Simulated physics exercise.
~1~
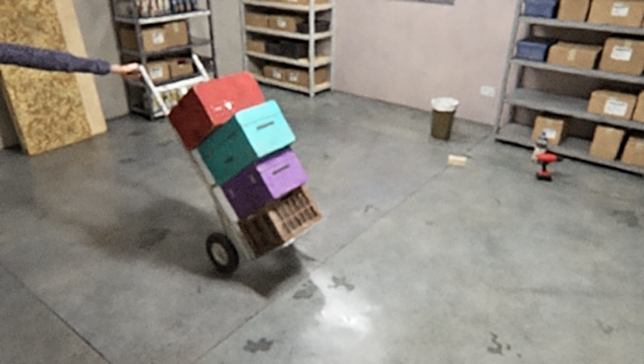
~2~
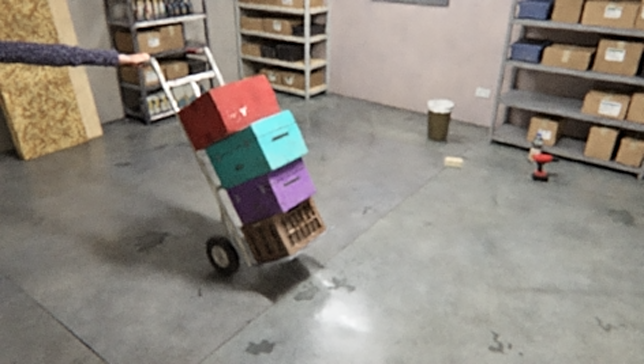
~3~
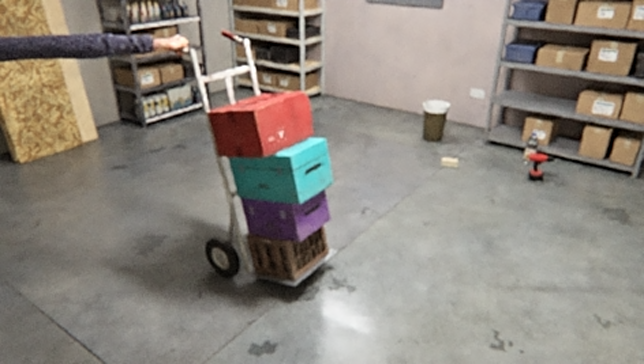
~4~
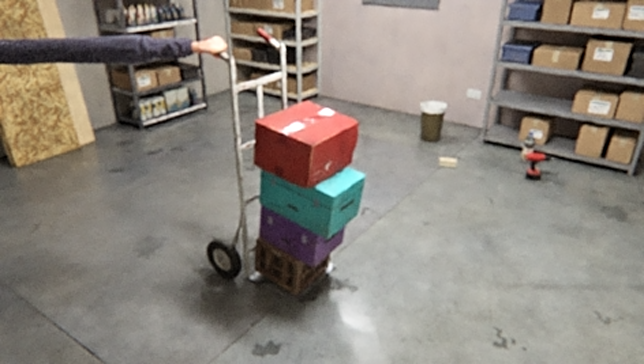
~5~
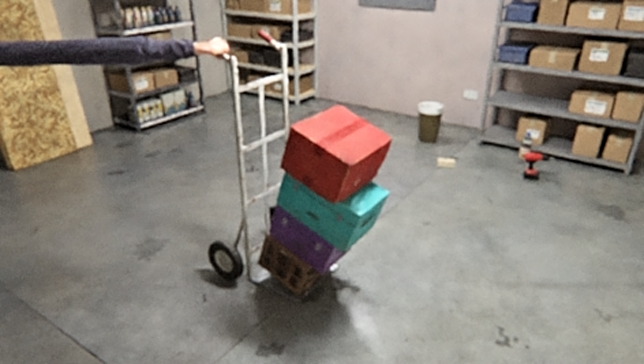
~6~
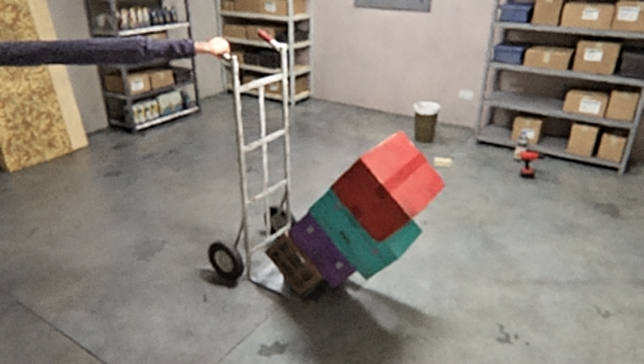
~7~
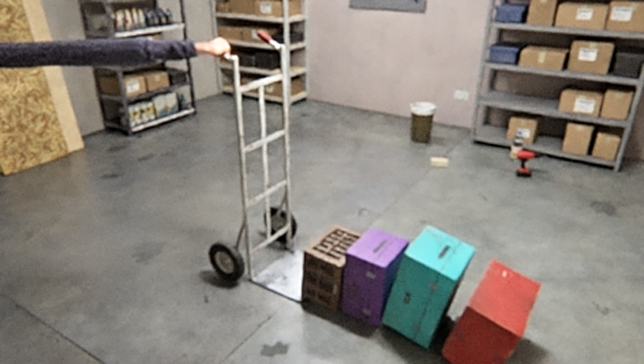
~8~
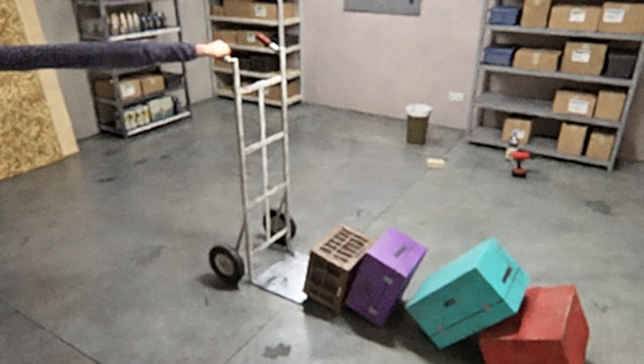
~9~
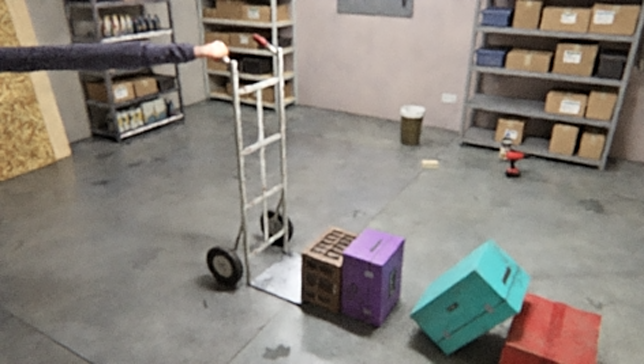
A red box tops a leaning stack on a pale two-wheeled hand truck, above a turquoise box, a purple one and a brown slatted crate. The scene is a concrete-floored storeroom with loaded shelves behind, seen from slightly above as the view drifts sideways. An arm reaching from the left swings the truck upright and holds it there. The stack keeps tilting to the right, pitches forward off the truck and spreads across the floor. The boxes rock briefly, ending with crate and purple box side by side near the plate, the turquoise box tilted against the red at right.
